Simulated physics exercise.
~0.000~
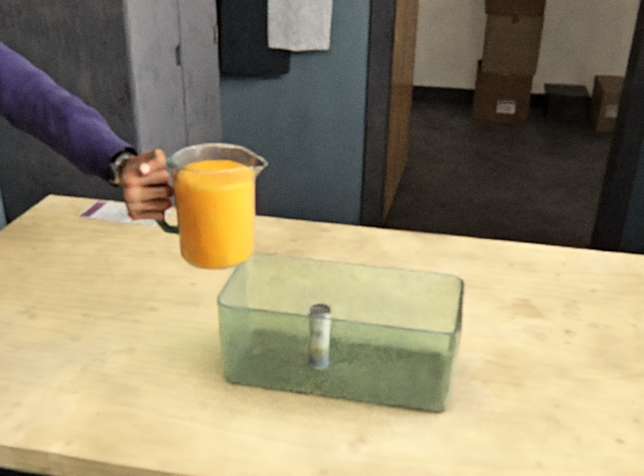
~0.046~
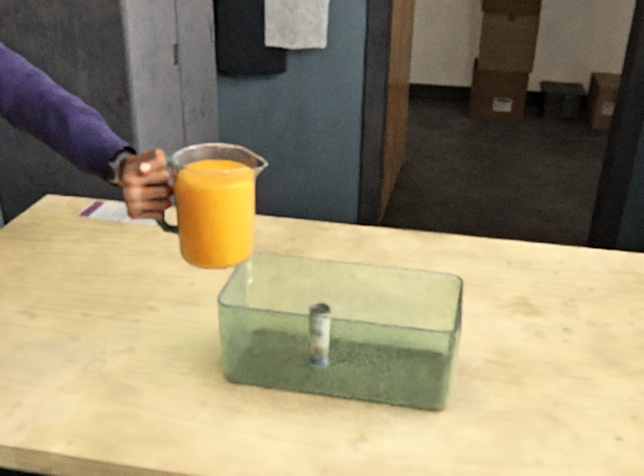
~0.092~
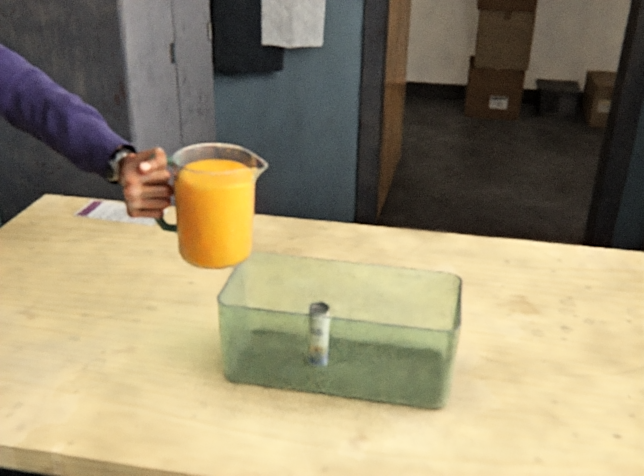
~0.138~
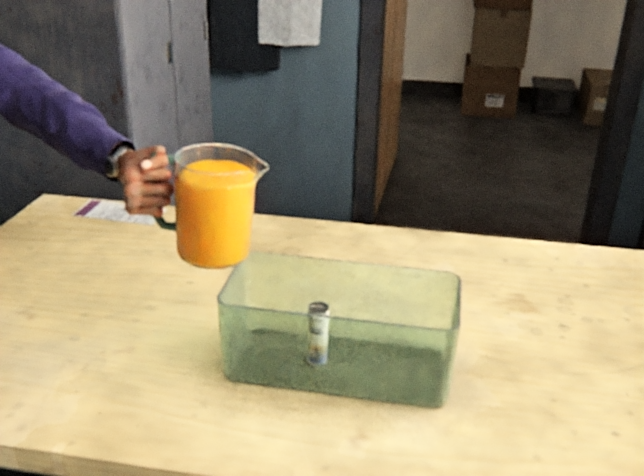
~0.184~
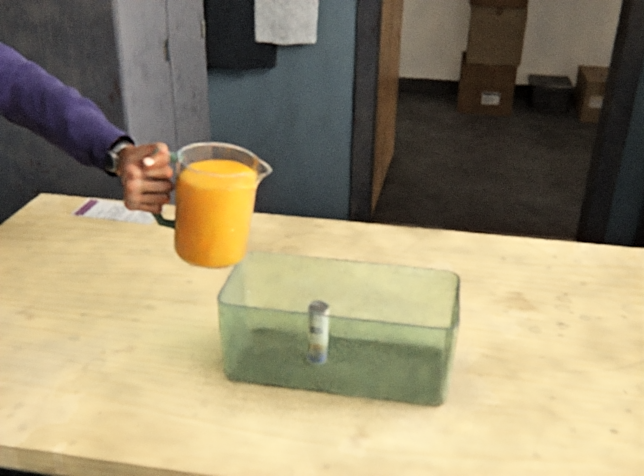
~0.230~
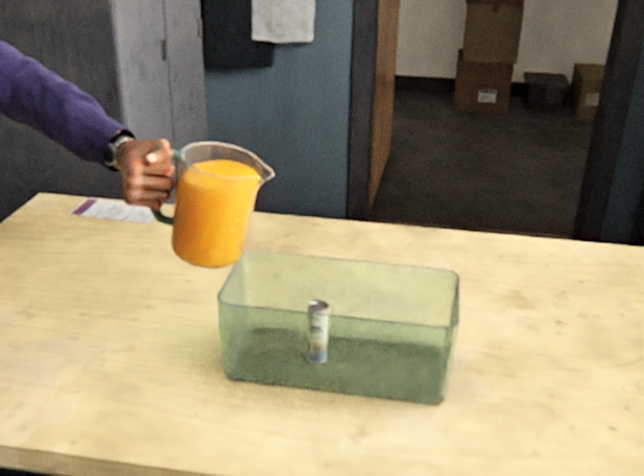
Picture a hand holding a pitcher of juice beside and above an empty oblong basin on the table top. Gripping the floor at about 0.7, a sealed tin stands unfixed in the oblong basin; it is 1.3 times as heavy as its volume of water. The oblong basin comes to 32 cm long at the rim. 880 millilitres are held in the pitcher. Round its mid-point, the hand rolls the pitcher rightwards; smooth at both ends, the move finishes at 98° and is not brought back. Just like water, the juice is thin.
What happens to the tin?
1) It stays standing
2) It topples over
It topples over.
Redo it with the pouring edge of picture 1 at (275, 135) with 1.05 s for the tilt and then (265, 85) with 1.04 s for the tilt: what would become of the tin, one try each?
First it stays on its base; then it stays on its base.
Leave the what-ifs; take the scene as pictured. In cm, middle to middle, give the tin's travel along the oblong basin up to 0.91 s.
The tin is about 0 cm from where it started.
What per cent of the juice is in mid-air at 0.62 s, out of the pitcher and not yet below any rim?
Estimate: Some 10 % of the total.
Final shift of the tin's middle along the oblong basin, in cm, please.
All told, the tin's centre has moved close to 6.5 cm.
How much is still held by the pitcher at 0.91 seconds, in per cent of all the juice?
Close to 42 percent of the total.
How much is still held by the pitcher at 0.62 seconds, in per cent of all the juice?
Fraction remaining: Approx. 86 per cent.
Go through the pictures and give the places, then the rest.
In the first frame, it leans 0°; its right rim is at (266, 164); the juice meets the walls at (179, 168) and (253, 175); the oblong basin's rim runs from (231, 278) to (462, 305); the tin's top is at (320, 312).
In the second frame, it leans 0°; its right rim is at (267, 164); the juice meets the walls at (179, 168) and (253, 176).
In the third frame, it leans 2°; its right rim is at (267, 166); the juice meets the walls at (180, 168) and (253, 176).
In the fourth frame, it leans 4°; its right rim is at (269, 168); the juice meets the walls at (180, 169) and (255, 177).
In the fifth frame, it leans 7°; its right rim is at (271, 171); the juice meets the walls at (182, 169) and (257, 177).
In the sixth frame, it leans 11°; its right rim is at (274, 175); the juice meets the walls at (184, 170) and (261, 178).
After 0.62 s the tilt is 64° and 86 per cent is still to pour; the tin stands where it began.
After 0.91 s the tilt is 94° and 42 per cent is still to pour; the tin stands where it began.
After 1.21 s the tilt is 98° and 9 per cent is still to pour; the tin leans 59°.
After 1.54 s the tilt is 98° and 1 per cent is still to pour; the tin lies on its side.
In the end the tin lies on its side.
